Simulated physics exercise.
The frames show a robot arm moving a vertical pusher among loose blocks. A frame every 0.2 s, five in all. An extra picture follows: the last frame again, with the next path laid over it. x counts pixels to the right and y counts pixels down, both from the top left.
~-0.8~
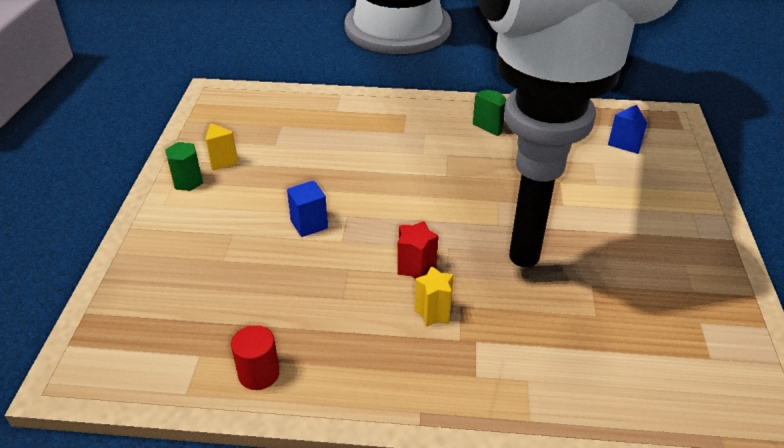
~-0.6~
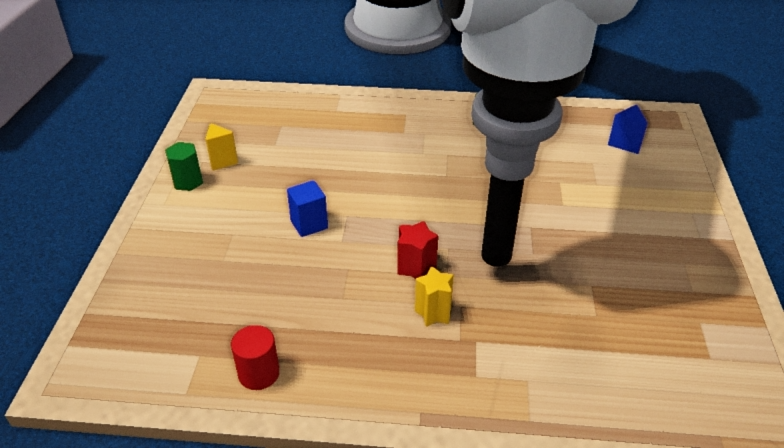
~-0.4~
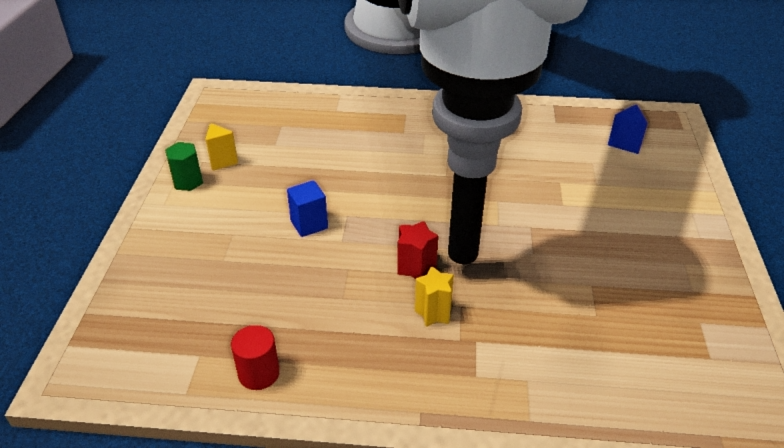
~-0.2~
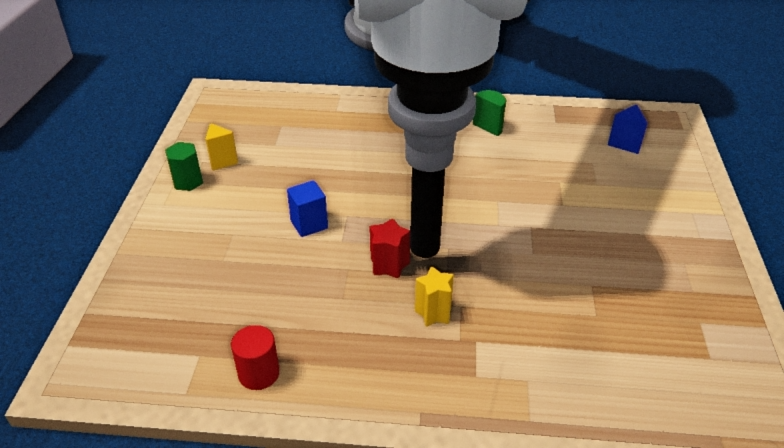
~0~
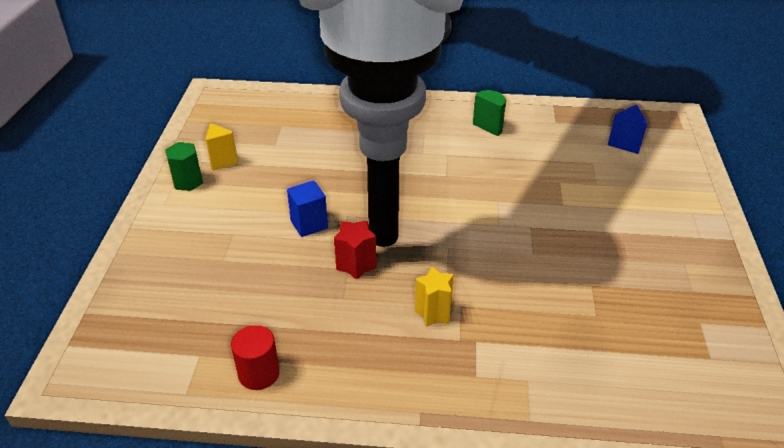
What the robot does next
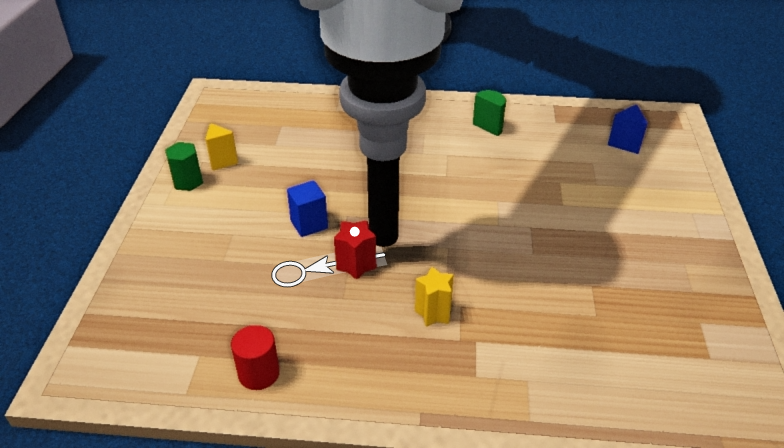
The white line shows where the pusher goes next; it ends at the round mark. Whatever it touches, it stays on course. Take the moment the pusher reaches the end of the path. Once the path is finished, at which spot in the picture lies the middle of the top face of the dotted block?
It sits at (255, 252).
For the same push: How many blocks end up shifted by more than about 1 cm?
Moved: Just one.
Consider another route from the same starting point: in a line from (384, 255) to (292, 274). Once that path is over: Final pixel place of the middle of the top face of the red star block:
I'd place it at (258, 252), taking the centre of its top.
Path on the board, in a line from (384, 255) to (289, 274); the dot is on the red star block.
On the path given first. Halfway along, pusher at (335, 247); red star block at (305, 241).
At the end, pusher at (287, 258); blue square block in place; red star block at (255, 252).
